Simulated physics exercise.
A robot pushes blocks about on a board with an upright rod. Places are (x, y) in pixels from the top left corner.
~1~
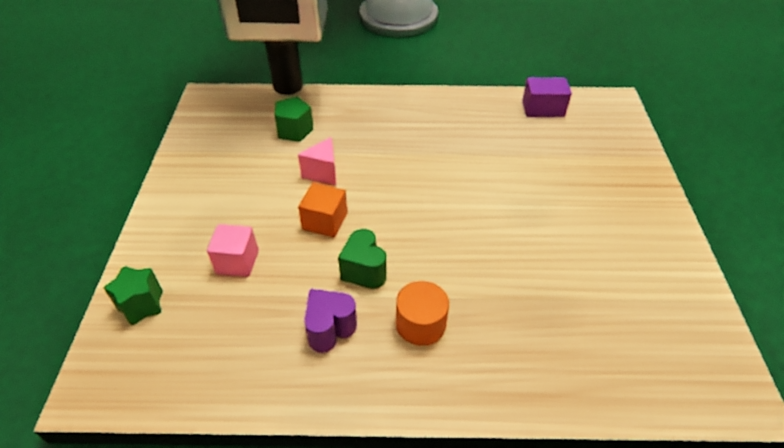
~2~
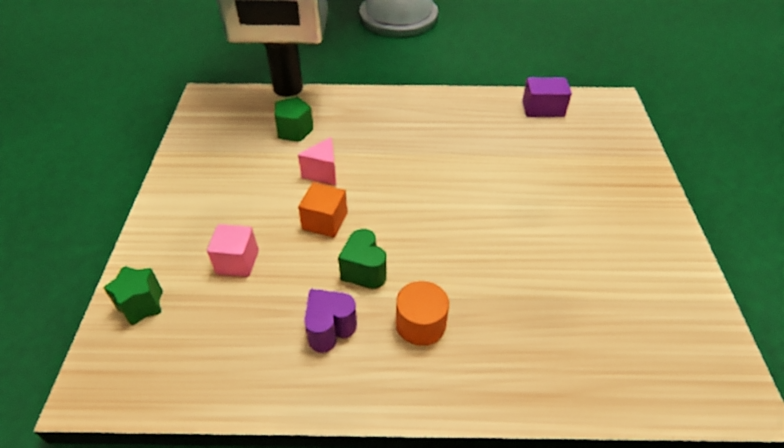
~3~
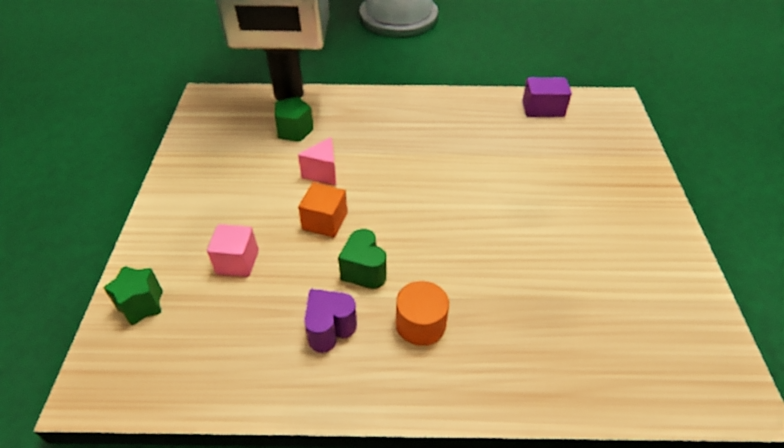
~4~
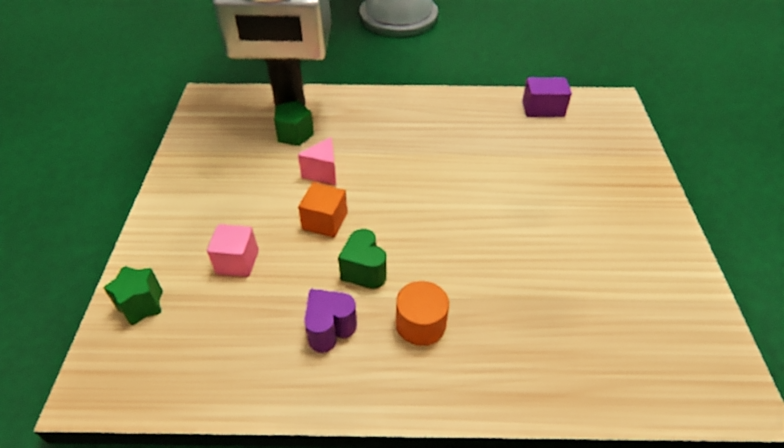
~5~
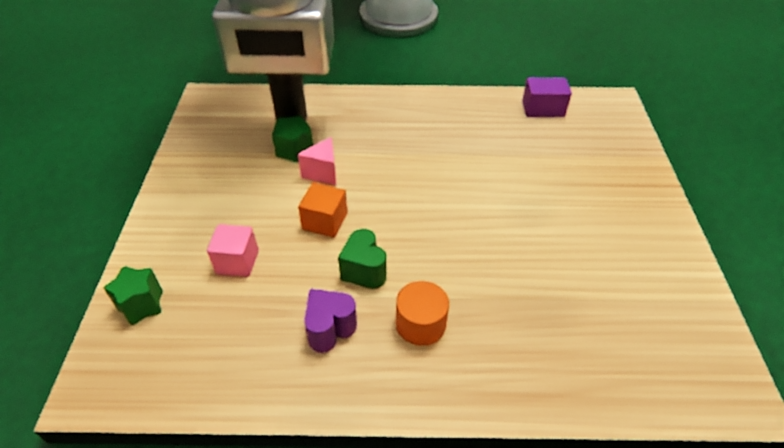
On a light wooden board scattered with coloured blocks, a robot's upright dark rod moves slowly toward the viewer from the far edge, meets a green block and pushes it a short way nearer, beside a pink triangle.
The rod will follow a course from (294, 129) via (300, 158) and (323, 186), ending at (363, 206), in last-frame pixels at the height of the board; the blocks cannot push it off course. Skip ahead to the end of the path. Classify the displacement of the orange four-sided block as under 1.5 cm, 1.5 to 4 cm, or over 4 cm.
The best fit is under 1.5 cm.
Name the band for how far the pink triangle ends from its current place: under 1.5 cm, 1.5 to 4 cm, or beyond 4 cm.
It moves more than 4 cm.
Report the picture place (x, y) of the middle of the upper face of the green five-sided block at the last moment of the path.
I'd guess (292, 180).
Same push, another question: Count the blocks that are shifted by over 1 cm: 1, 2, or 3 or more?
The result: Two blocks.
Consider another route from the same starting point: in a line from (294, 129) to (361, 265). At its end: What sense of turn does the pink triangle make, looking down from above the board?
Viewed from above, counterclockwise.
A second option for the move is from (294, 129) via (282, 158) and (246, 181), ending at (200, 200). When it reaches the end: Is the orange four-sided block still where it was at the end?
The answer is yes.
What follows on the original path. One third of the way, rod (298, 148); green five-sided block (291, 159), turned 20° clockwise; pink triangle (325, 157), turned 40° anticlockwise.
Two thirds of the way, rod (322, 174); green five-sided block (292, 180), turned 55° clockwise; pink triangle (347, 172), turned 35° anticlockwise.
At the end, rod (362, 195); green five-sided block (292, 180), turned 55° clockwise; pink triangle (391, 191), turned 25° anticlockwise; orange four-sided block unmoved.
